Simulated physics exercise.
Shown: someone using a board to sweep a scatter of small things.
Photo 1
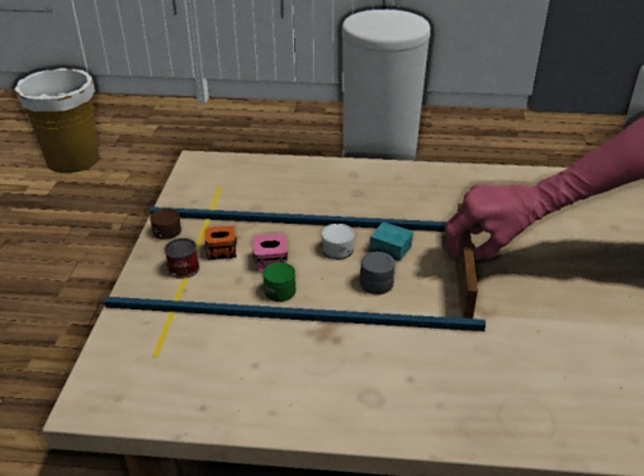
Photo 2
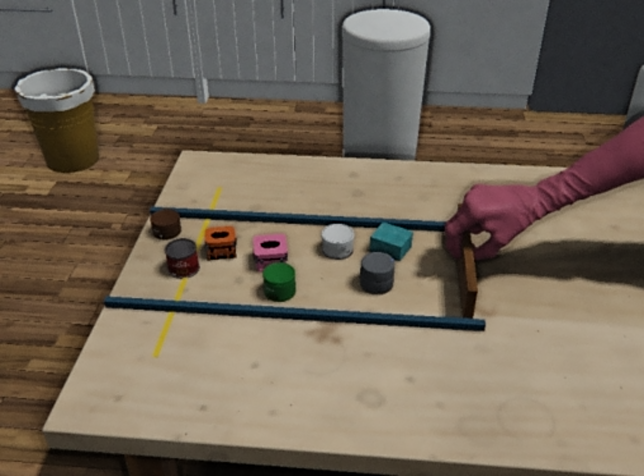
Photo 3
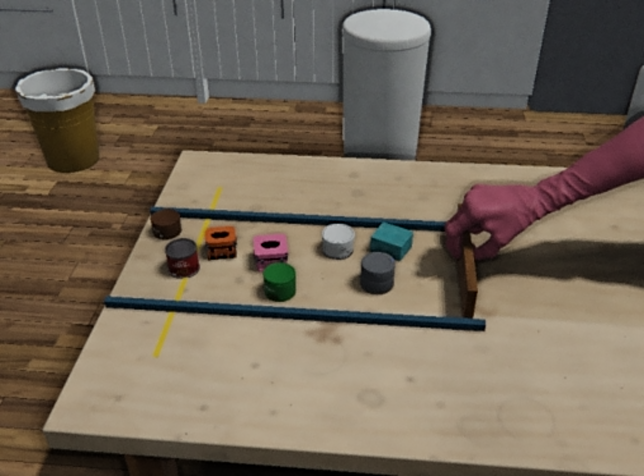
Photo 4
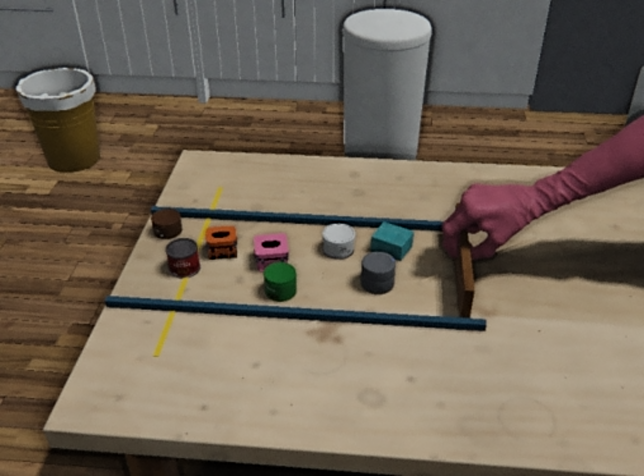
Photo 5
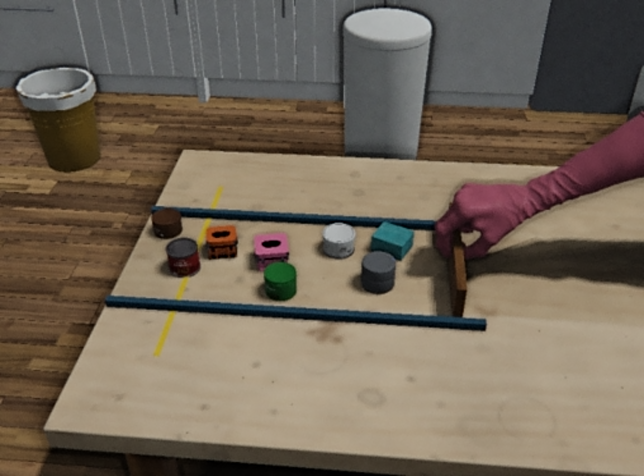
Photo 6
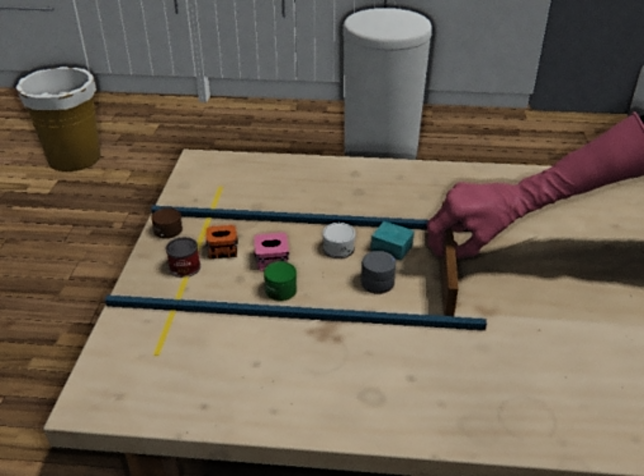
In the video, a pink-gloved hand holds a brown board upright at the right of several small colourful objects lying between two blue strips on a wooden table, then slides it slightly left while the objects stay still.
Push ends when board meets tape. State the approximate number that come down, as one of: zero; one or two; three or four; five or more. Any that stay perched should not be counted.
The table loses one, maybe two.
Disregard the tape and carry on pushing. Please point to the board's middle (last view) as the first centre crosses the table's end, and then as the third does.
Pixels in order: Roughly (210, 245), roughly (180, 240).
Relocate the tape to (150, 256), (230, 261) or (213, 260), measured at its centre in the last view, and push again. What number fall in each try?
The counts would be 5, 0 and 0.
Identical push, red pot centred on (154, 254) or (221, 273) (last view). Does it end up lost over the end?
Case one, it is still there; case two, it is still there.
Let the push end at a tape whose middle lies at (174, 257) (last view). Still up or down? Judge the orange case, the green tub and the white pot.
Okay, the orange case plunges, the green tub sits tight, and the white pot plunges.
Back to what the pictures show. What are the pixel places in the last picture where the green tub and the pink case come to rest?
Listed in order, first is (164, 281) and the other is (152, 247).
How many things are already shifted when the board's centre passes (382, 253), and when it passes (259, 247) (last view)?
At the first spot the count is 3, and at the second it is 7.
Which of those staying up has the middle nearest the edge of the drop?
The white pot is the one.
Soon after, none off yet; brown tub at rest near (167, 223); red pot at rest near (183, 257); orange case at rest near (222, 242).
After that, none off yet; brown tub at rest near (167, 223); red pot at rest near (182, 258); orange case displaced about its own width near (203, 243).
In the end, the number that fall off is one or two; gone, orange case and brown tub.
